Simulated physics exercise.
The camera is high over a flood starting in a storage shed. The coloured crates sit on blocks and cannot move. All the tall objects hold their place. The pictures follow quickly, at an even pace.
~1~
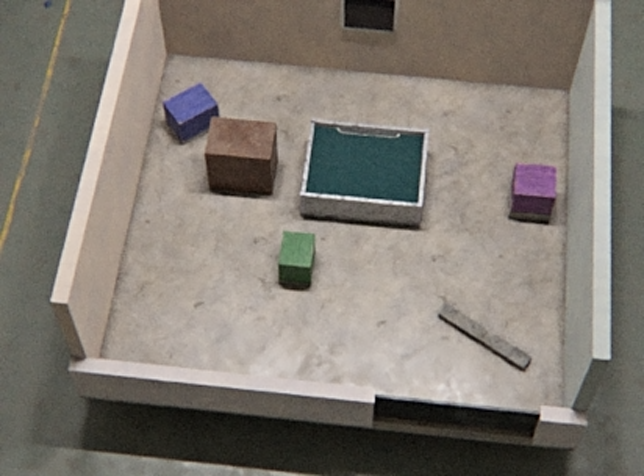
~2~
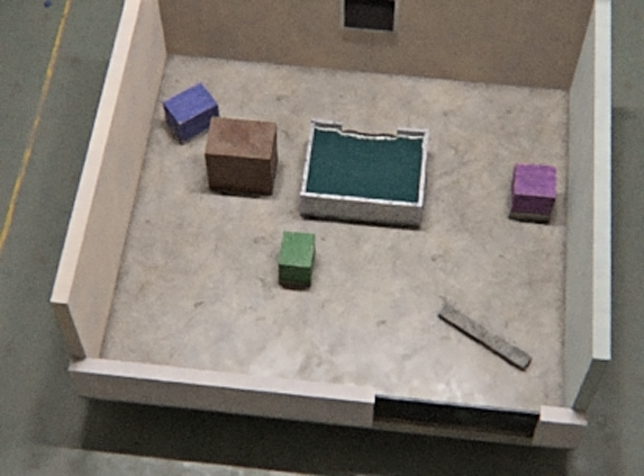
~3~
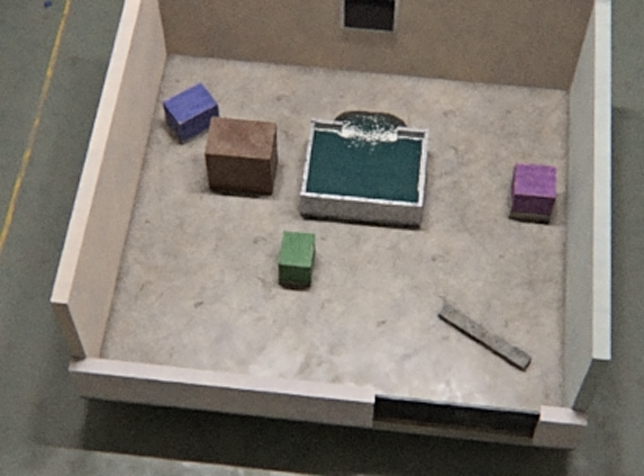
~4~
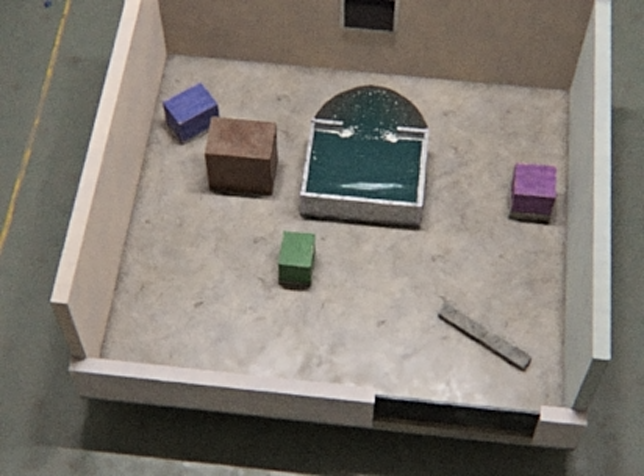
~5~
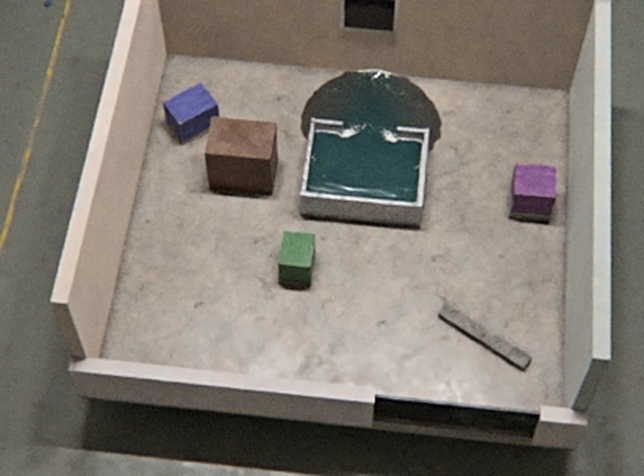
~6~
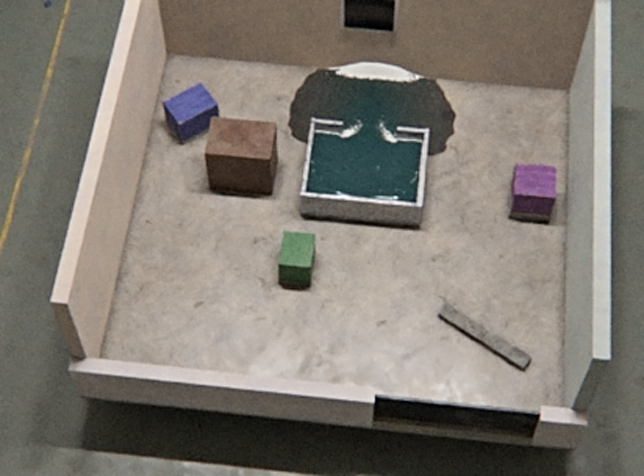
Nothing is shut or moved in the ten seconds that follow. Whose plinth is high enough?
The green crate keeps dry; the purple crate keeps dry; the blue crate is soaked.
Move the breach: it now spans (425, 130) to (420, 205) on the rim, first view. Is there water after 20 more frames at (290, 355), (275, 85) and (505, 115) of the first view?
As listed: Dry, dry, covered.
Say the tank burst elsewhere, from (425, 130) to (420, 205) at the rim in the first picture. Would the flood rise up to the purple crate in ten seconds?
One by one: The purple crate is topped.
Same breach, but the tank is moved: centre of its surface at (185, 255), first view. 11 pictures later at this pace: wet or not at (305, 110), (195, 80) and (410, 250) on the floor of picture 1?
One after the other: Flooded, awash, flooded.
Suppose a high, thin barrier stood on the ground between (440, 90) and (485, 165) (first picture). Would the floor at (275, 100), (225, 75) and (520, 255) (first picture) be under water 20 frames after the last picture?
One after the other: Covered, wet, free of water.
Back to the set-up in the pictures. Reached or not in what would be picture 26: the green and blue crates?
Green still dry; blue yes.
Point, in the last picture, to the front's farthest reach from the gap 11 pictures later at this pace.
I would point to (167, 56).
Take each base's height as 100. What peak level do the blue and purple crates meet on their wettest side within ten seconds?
Roughly 210 per cent, then 70 per cent.
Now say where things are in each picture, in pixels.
The first frame shows the water tank at (366, 165) is whole and still.
In the second frame, the front is at a hidden place, out from the gap on the water tank's far side.
In the third frame, water pours out on the water tank's far side and has run to (343, 118).
In the fourth frame, the front is at (363, 90), out from the gap on the water tank's far side.
In the fifth frame, water pours out on the water tank's far side and has run to (355, 74).
In the sixth frame, water pours out on the water tank's far side and has run to (322, 71).
A moment on, water covers 10 % of the floor; the green crate not reached, the purple crate not reached, the blue crate not reached.
Next, water covers 20 % of the floor; the green crate not reached, the purple crate not reached, the blue crate water round its plinth.
Then, water covers 30 % of the floor; the green crate not reached, the purple crate water round its plinth, the blue crate water round its plinth.
Later, water covers 55 % of the floor; the green crate not reached, the purple crate water round its plinth, the blue crate water round its plinth.
In the end, water covers 80 % of the floor; the green crate stayed above the water, the purple crate stayed above the water, the blue crate was topped.
